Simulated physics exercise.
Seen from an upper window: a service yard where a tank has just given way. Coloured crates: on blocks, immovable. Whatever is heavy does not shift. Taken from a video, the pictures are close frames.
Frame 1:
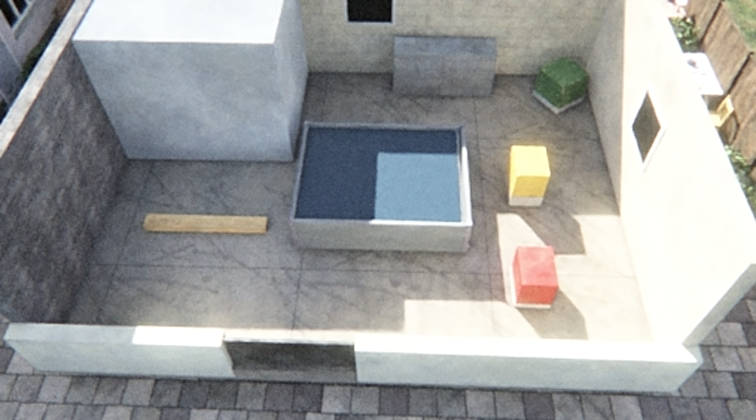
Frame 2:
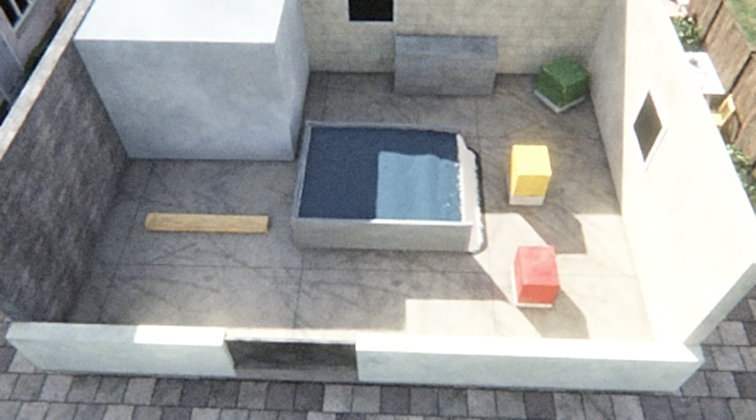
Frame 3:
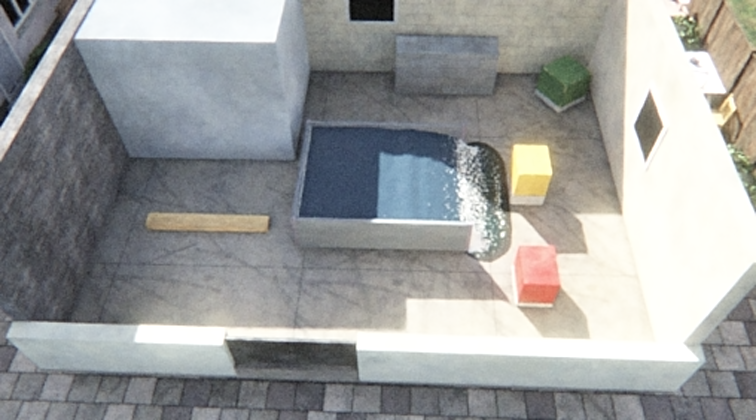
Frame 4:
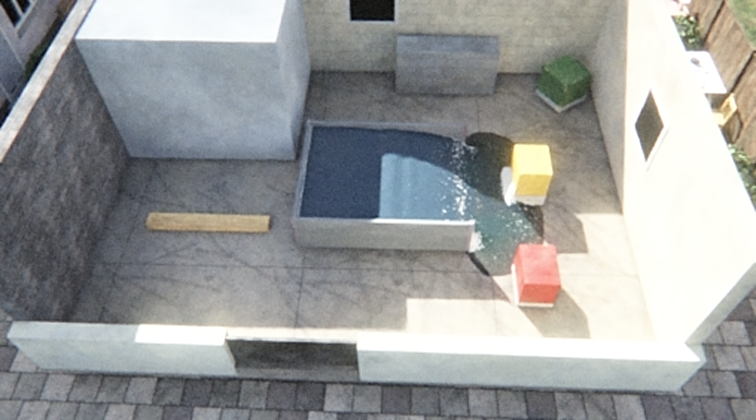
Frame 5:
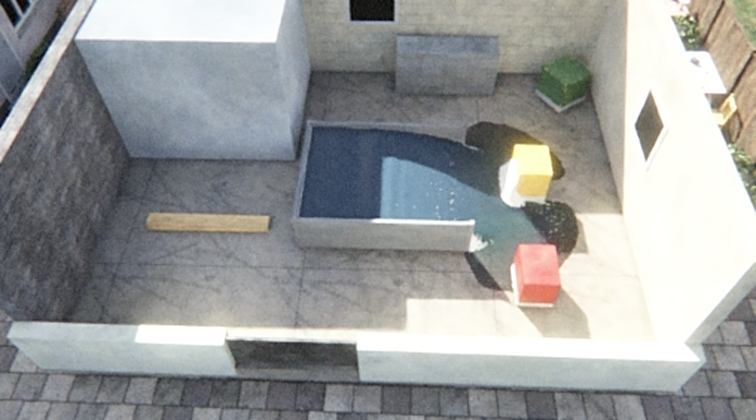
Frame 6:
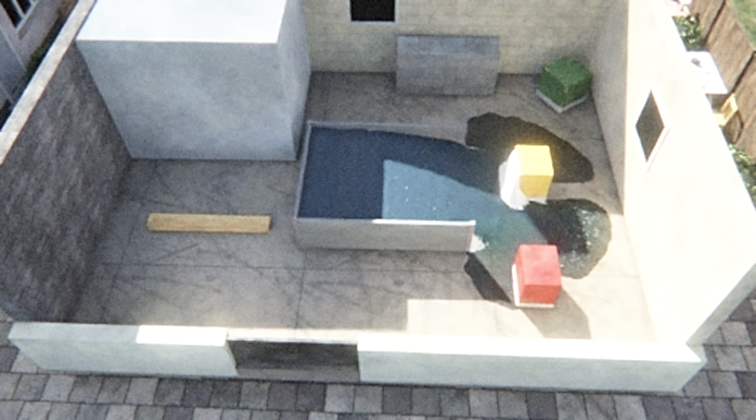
In this clip, seen from above, still water in a walled yard's tank begins pouring out through its right side, then spreads rightward across the paving in a dark, widening pool around the yellow and red crates.
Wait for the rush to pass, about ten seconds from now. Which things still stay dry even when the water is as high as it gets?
Yellow crate: Not safe. Green crate: Not safe. Red crate: Not safe.
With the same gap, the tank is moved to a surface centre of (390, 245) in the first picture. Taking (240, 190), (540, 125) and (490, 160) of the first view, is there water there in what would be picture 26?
Results in order - left untouched, swamped, swamped.
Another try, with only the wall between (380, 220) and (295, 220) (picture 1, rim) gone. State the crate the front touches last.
Answer: The green one.
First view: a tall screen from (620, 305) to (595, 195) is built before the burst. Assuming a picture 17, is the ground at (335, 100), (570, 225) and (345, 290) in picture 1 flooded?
One by one: Spared, soaked, spared.
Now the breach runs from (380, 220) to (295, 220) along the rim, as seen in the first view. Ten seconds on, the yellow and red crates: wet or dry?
As I see it, yellow stays clear and red is doused.
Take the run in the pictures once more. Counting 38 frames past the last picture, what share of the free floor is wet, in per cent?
Close to 85 percent, by my reckoning.
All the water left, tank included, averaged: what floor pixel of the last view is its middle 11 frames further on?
Roughly (467, 198).
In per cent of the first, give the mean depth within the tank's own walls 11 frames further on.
I'd say around 46 per cent.
A moment on, water covers 25 % of the floor; the yellow crate water round its plinth, the green crate water round its plinth, the red crate water round its plinth.
Next, water covers 35 % of the floor; the yellow crate water round its plinth, the green crate water round its plinth, the red crate water round its plinth.
Then, water covers 45 % of the floor; the yellow crate water round its plinth, the green crate water round its plinth, the red crate water round its plinth.
Later, water covers 85 % of the floor; the yellow crate water round its plinth, the green crate water round its plinth, the red crate water round its plinth.
In the end, water covers 100 % of the floor; the yellow crate was topped, the green crate was topped, the red crate was topped.
